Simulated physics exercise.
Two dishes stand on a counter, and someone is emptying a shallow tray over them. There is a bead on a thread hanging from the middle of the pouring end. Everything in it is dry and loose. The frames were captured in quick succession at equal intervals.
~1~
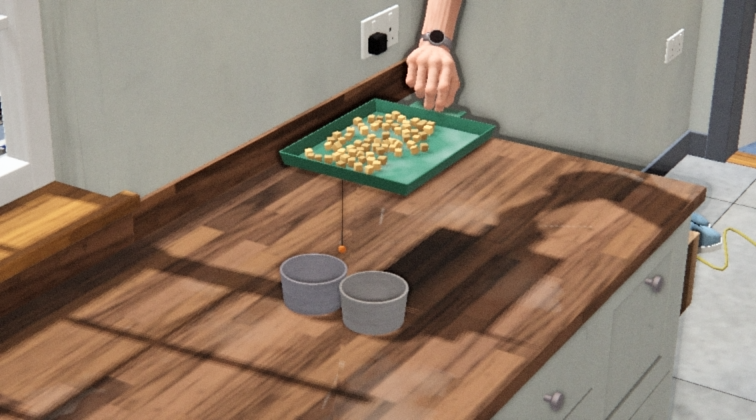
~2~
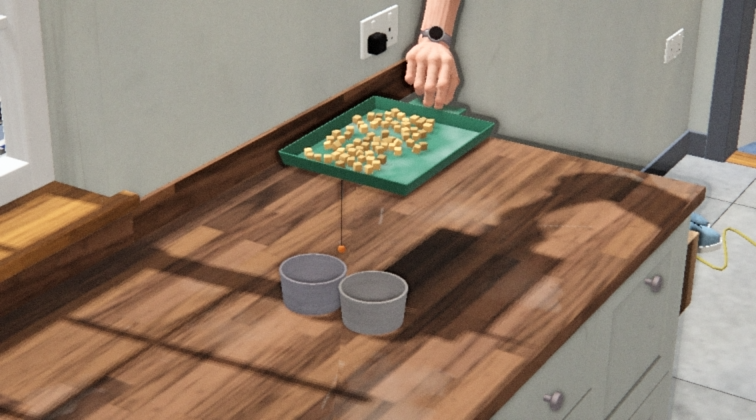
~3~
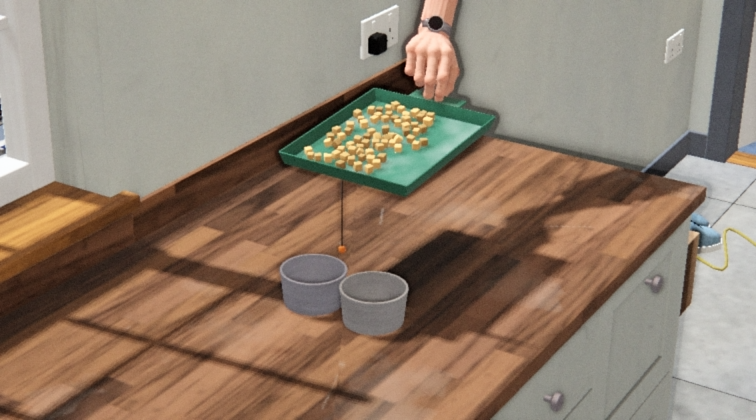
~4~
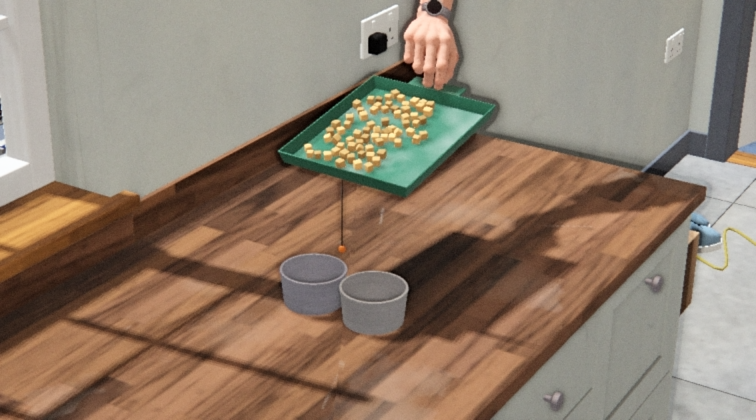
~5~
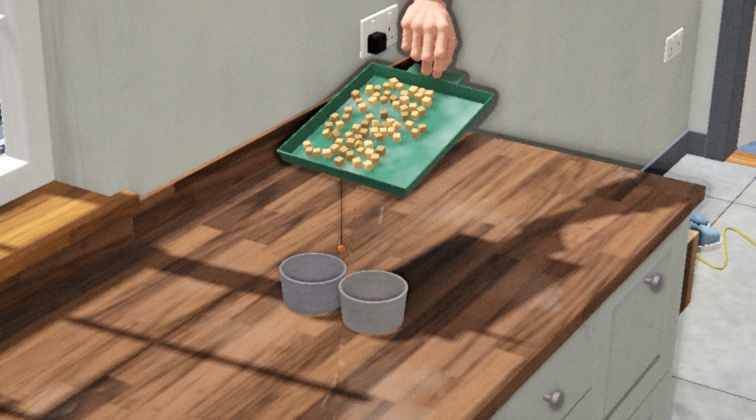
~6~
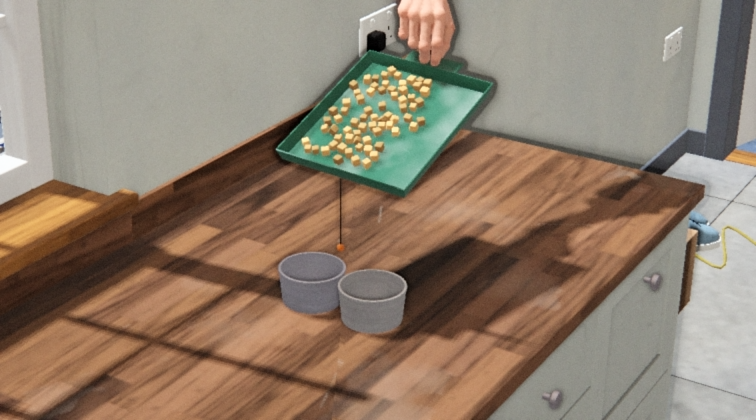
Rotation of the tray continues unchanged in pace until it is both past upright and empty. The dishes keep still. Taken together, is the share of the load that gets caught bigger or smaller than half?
Bigger.
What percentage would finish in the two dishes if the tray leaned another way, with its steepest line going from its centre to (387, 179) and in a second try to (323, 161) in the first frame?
Respectively 50 % and 20 %.
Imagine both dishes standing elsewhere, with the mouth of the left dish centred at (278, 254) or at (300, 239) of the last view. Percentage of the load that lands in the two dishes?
About 40 per cent first, then about 0 per cent.
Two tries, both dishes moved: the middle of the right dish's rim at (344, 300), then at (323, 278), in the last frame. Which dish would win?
First try: The left-side dish; second try: The right-side dish.
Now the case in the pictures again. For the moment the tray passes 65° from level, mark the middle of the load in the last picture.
(347, 159).
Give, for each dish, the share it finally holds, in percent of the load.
I'd say some 30 in a hundred wind up in the left dish, and some 40 in a hundred in the right.
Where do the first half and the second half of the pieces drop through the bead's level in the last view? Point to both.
The leading part at (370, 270), the rest of it at (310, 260).
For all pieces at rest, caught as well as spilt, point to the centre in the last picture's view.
Near (352, 310).
Soon after the last picture, tray tipped steeply; all on the tray.
A little later, tray tipped past a quarter turn; most on the tray; a small part in the right dish; a stray few in the left dish; a stray few outside both; a small part in the air.
Later still, tray tipped past a quarter turn; about half in the right dish; about a quarter in the left dish; about a third outside both.
At rest, tray tipped past a quarter turn; about half in the right dish; about a quarter in the left dish; about a third outside both.
